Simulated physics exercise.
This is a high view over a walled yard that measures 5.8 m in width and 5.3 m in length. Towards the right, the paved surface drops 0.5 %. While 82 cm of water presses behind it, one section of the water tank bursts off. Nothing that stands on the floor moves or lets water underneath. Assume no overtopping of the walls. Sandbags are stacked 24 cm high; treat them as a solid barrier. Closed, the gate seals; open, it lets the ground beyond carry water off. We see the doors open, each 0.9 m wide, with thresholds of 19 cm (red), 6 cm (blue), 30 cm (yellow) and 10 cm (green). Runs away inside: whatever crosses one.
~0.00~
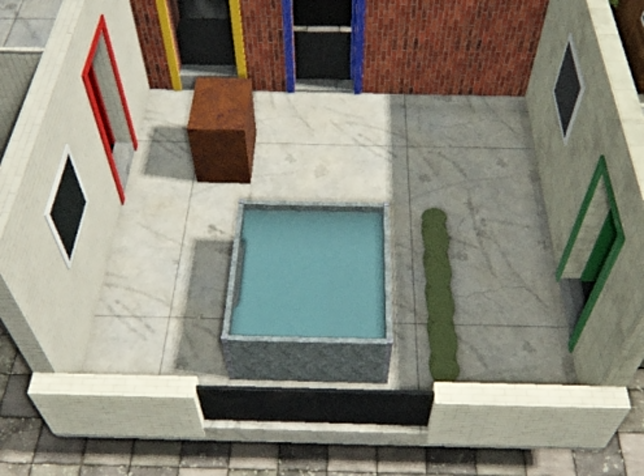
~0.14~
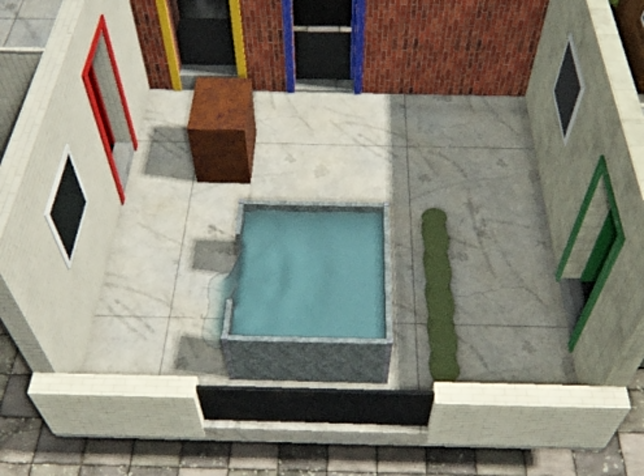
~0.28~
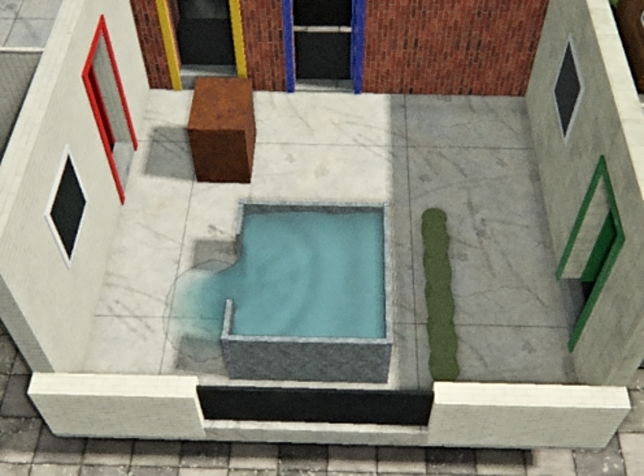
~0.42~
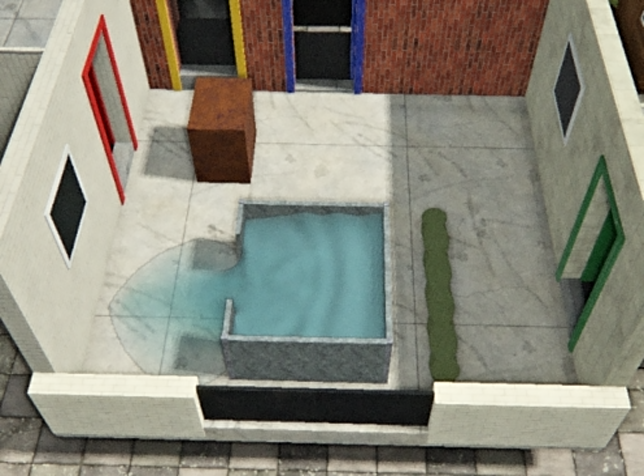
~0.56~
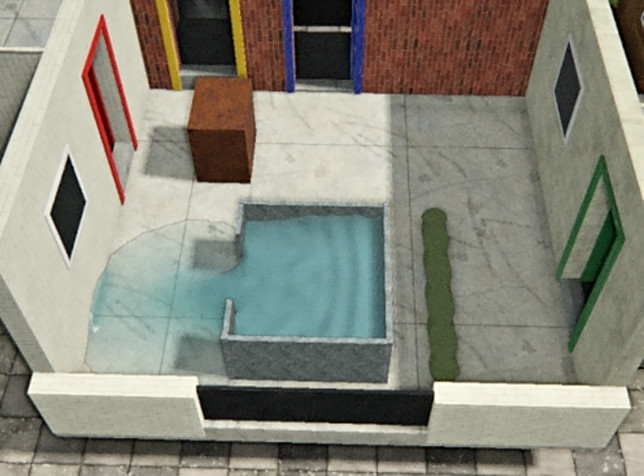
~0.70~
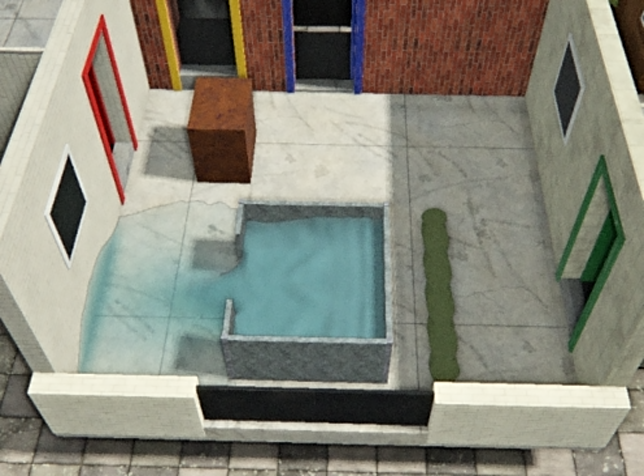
A grey-walled tank of blue-green water stands in a pale walled yard, seen from high above by a still camera. A rusty brown block sits behind it, a green strip lies to its right, and red, yellow, blue and green doorways line the surrounding walls. Part of the tank's left side breaks away, and water pours out, fanning across the paving to the left wall while ripples cross the tank.
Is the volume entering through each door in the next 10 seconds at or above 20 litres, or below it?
In the end at the red door the amount will stay short of the limit; at the blue door the amount will stay short of the limit; at the yellow door the amount will stay short of the limit; at the green door the amount will stay short of the limit.
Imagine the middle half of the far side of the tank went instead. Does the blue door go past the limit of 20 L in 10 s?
Against that limit: Blue beyond it.
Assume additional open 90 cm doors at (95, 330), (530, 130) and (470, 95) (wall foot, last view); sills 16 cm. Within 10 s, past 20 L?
More, less, less.
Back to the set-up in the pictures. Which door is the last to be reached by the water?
The final one is the green door.
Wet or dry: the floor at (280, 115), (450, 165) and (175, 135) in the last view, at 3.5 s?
Soaked, untouched, soaked.
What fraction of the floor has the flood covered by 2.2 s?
About 30 per cent.
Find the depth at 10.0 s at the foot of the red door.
I'd put it near 10.5 cm.
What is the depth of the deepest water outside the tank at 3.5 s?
Around 30 centimetres deep.
After 1.4 s water covers 20 % of the floor and is deepest (55 cm) near (75, 403); red door 13 cm at the sill, 0 L in, blue door not reached, yellow door not reached, green door not reached.
After 2.2 s water covers 30 % of the floor and is deepest (40 cm) near (75, 403); red door 13 cm at the sill, 0 L in, blue door not reached, yellow door 24 cm at the sill, 0 L in, green door not reached.
After 3.5 s water covers 55 % of the floor and is deepest (30 cm) near (112, 310); red door 12 cm at the sill, 0 L in, blue door 4 cm at the sill, 0 L in, yellow door 24 cm at the sill, 1 L in, green door not reached.
After 6.0 s water covers 90 % of the floor and is deepest (22 cm) near (169, 171); red door 13 cm at the sill, 0 L in, blue door 6 cm at the sill, 1 L in, yellow door 16 cm at the sill, 2 L in, green door 6 cm at the sill, 0 L in.
After 10.0 s water covers 95 % of the floor and is deepest (18 cm) near (570, 417); red door 10 cm at the sill, 1 L in, blue door 5 cm at the sill, 2 L in, yellow door 11 cm at the sill, 2 L in, green door 9 cm at the sill, 2 L in.
